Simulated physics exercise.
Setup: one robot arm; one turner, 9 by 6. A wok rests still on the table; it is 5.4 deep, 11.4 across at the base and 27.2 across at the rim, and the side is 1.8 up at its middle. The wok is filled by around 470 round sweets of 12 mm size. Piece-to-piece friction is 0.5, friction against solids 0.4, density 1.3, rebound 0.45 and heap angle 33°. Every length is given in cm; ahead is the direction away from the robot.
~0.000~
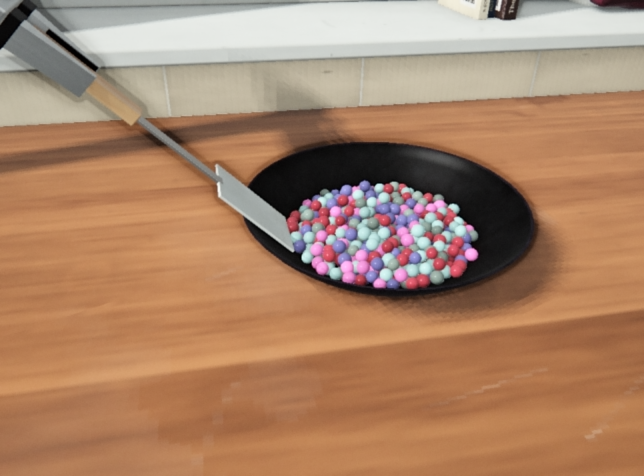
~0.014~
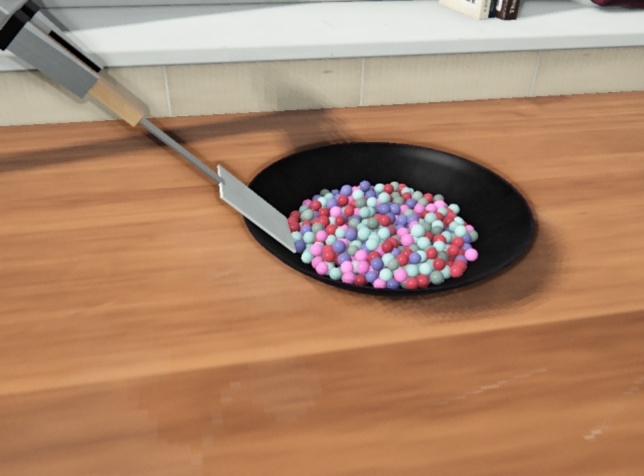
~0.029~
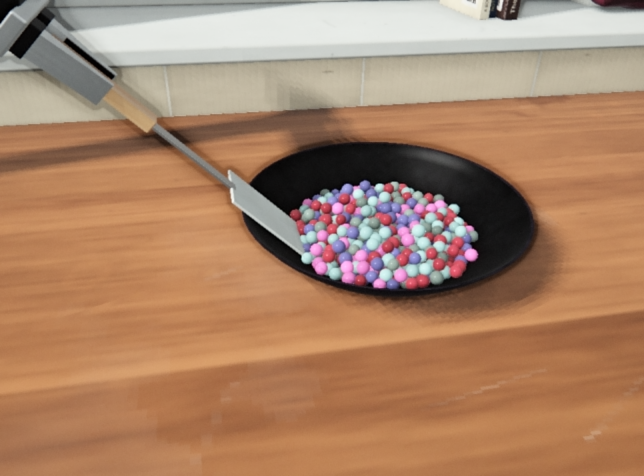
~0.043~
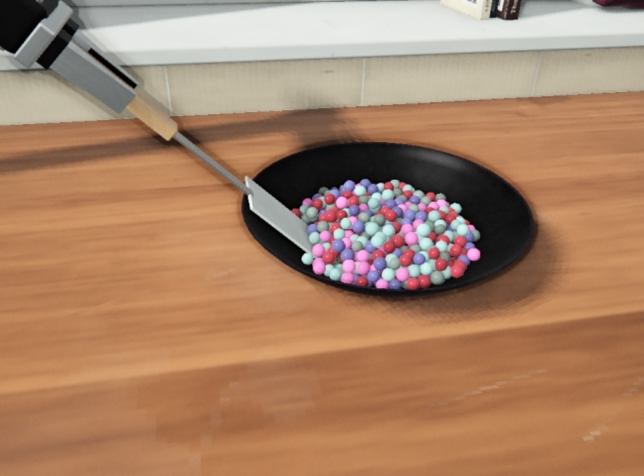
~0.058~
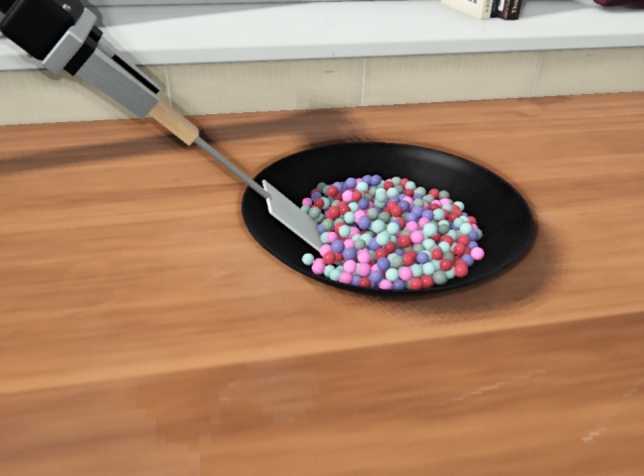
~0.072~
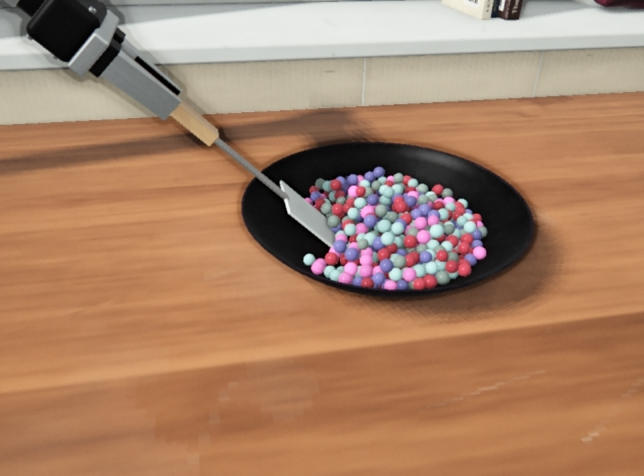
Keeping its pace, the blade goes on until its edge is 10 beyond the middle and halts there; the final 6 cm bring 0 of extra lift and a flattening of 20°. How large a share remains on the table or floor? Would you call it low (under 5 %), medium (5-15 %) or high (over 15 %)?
I would call it high.
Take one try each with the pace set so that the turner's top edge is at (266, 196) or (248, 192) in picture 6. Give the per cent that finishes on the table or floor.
Respectively, some 20 and 10 per cent.
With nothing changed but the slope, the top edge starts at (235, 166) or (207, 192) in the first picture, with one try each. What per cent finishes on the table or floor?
Roughly 30% and 20%.
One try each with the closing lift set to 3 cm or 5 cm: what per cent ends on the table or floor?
Try one gives about 30 in a hundred, try two about 30 in a hundred.
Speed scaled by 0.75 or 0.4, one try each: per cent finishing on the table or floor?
Some 20 and 5 per cent.
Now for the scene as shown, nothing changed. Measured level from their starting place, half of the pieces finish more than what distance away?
Distance: Around 4 cm.
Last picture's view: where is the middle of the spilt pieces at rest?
Pixel estimate: About (616, 221).
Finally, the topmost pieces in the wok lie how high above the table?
Close to 6.5 centimetres high.
After 0.11 s, sloping 46°, highest piece 6 above the table; 474 in the wok.
After 0.15 s, sloping 41°, highest piece 7 above the table; 474 in the wok.
After 0.37 s, sloping 26°, highest piece 9 above the table; 350 in the wok, 76 on the table or floor, 48 on the blade or in flight.
After 1.42 s, sloping 26°, highest piece 6 above the table; 350 in the wok, 124 on the table or floor.
In the end, 350 in the wok, 124 on the table or floor. That is 26 % on the table or floor.
